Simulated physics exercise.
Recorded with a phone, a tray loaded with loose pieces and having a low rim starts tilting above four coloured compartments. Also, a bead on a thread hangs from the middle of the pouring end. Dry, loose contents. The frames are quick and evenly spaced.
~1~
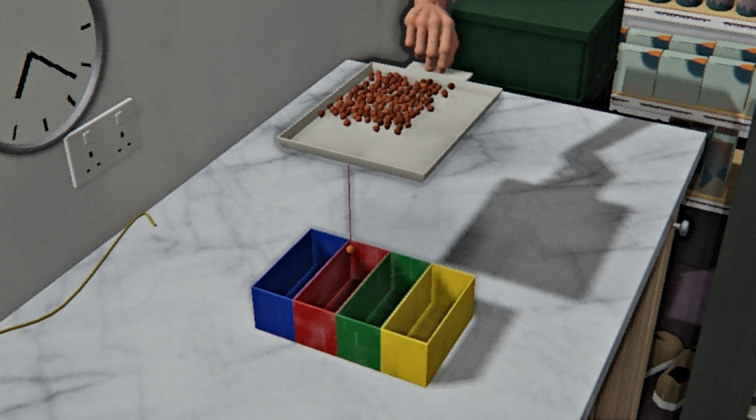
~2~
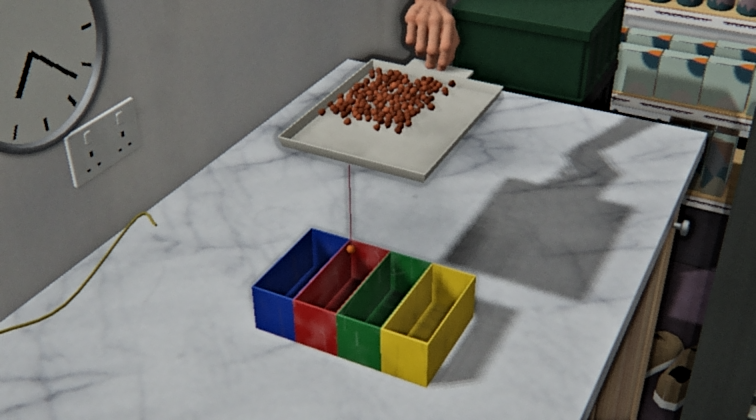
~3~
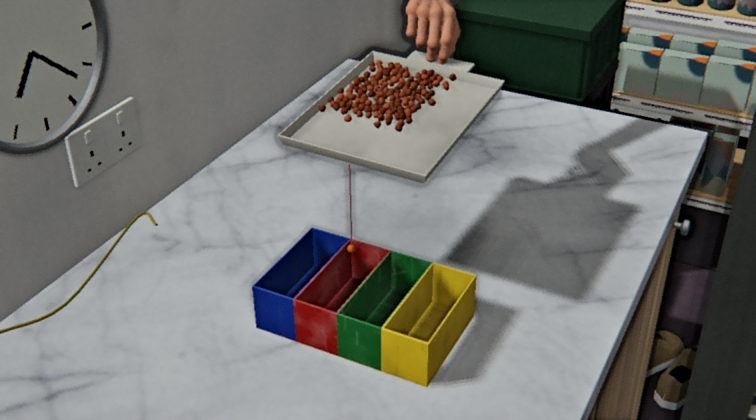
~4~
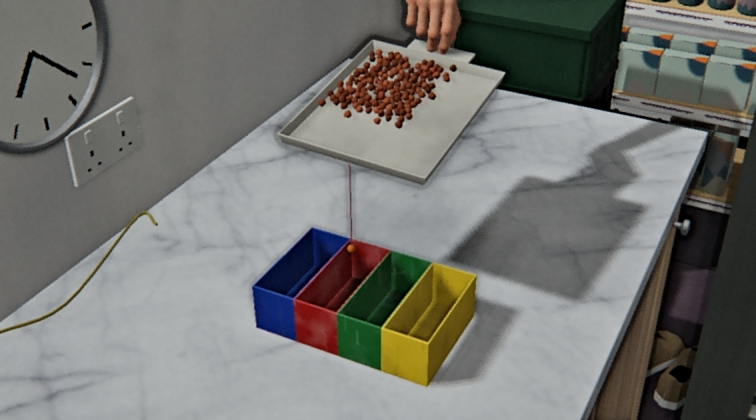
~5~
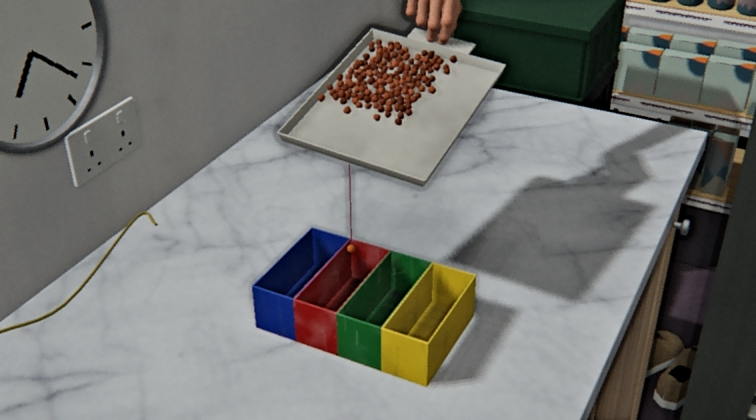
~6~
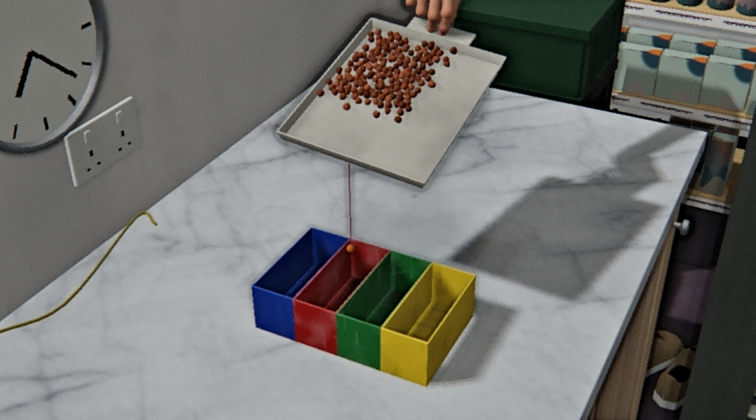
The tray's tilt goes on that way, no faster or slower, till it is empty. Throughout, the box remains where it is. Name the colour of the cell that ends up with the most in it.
Green.
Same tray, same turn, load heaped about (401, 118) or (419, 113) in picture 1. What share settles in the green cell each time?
You'd get near 50 percent first and near 50 percent next.
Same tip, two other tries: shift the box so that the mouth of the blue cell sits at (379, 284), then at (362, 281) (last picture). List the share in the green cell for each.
Trial 1 about 0 %, trial 2 about 10 %.
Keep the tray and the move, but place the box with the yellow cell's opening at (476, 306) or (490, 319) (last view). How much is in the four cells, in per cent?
The first comes to 100 percent and the second to 100 percent.
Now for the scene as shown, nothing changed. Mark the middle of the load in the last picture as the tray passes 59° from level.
In the last view the centre sits at roughly (397, 173).
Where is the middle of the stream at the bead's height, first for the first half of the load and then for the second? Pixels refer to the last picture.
Near (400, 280) to start, and near (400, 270) afterwards.
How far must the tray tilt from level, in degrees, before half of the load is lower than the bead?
95° or so.
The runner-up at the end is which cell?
Second best is the yellow one.
Shortly afterwards, tray tipped steeply; near two thirds on the tray; a little in the yellow cell; only a few in the green cell; near a quarter falling or outside the box.
Next, tray tipped right over; near half on the tray; near a quarter in the yellow cell; near a quarter in the green cell; a little in the red cell; only a few in the blue cell; only a few falling or outside the box.
Some moments later, tray tipped past a quarter turn; near half in the green cell; near a third in the yellow cell; a little in the red cell; only a few in the blue cell; only a few falling or outside the box.
In the end, tray tipped past a quarter turn; near half in the green cell; near a third in the yellow cell; a little in the red cell; only a few in the blue cell; only a few outside the box.
